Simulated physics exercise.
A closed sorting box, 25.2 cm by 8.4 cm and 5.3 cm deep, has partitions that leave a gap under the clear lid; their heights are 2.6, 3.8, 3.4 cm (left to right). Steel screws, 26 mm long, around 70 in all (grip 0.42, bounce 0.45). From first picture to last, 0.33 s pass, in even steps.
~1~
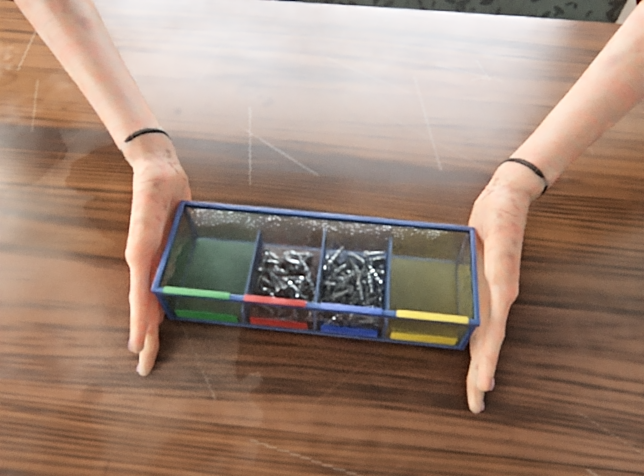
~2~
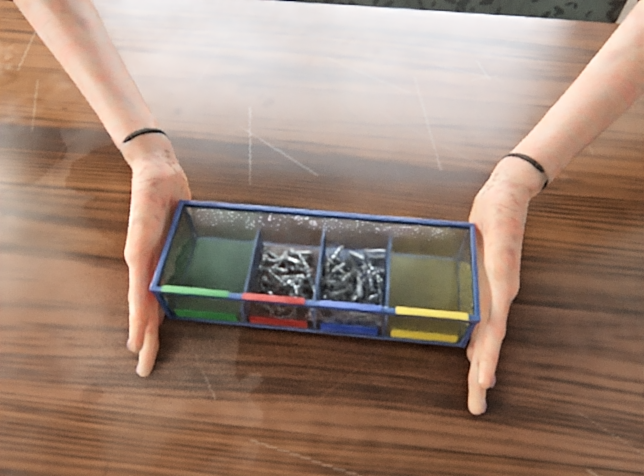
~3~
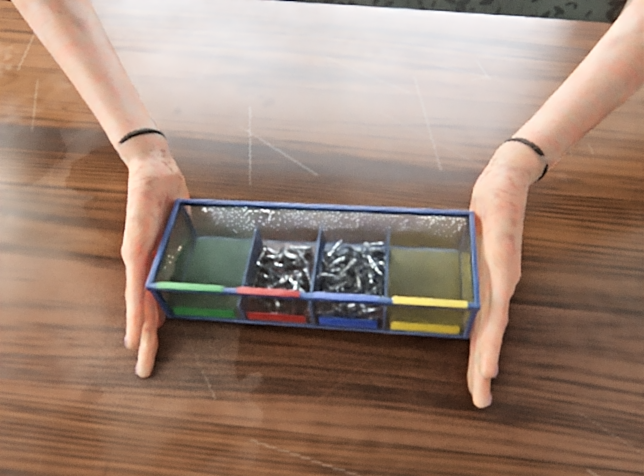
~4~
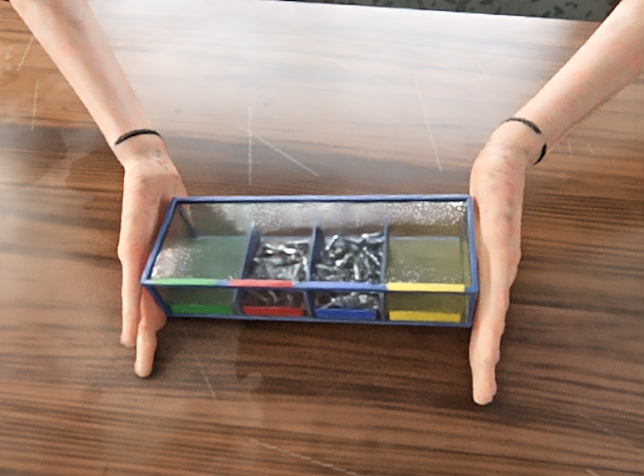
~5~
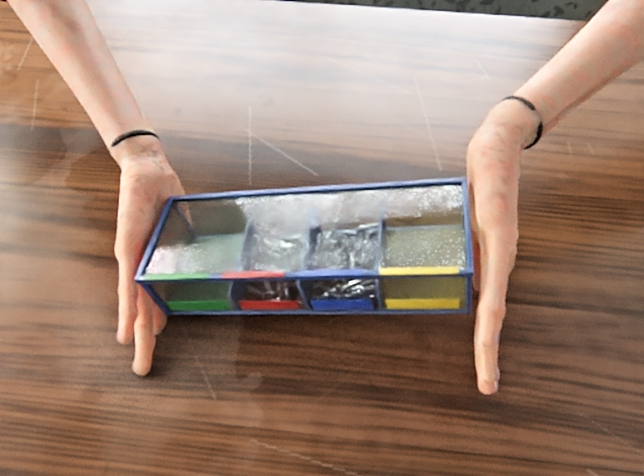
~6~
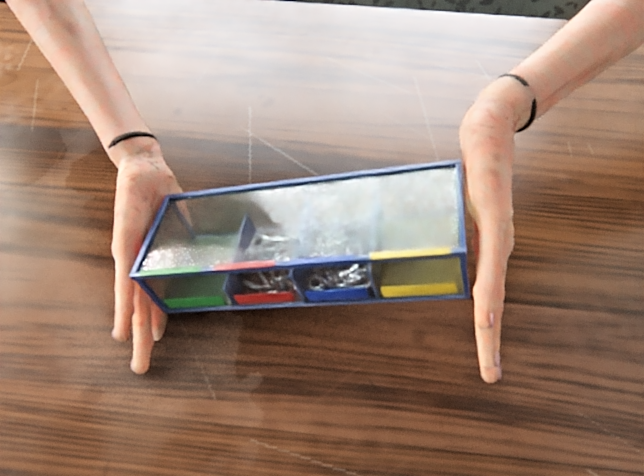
A clear-lidded box holding small metal pieces in its red and blue middle sections sat between two hands, which gradually tilted it, raising the right end a little while the pieces stayed in those sections.
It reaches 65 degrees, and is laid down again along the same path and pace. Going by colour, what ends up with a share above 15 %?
Red over, blue over, green under, yellow under.
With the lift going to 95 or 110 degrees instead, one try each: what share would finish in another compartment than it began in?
Some 30 and 55 per cent.
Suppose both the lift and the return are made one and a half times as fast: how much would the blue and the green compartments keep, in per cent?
In that case blue 55; green 5.
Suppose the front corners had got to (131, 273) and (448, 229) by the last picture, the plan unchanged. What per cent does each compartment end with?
Red 40, blue 60, green 0, yellow 0.
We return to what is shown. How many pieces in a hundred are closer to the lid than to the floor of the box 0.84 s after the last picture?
Some 0 per cent.
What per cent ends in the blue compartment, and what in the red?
Blue 60, red 40.
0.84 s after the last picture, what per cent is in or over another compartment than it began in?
Roughly 0 per cent.
Then, 0.84 s after the last picture, tilt 63 degrees; red 40 %, blue 60 %.
Then, 1.40 s after the last picture, tilt 27 degrees; red 40 %, blue 60 %.
Then, 2.01 s after the last picture, tilt 0 degrees; red 40 %, blue 60 %.
In the end, red 40 %, blue 60 %, green 0 %, yellow 0 %.
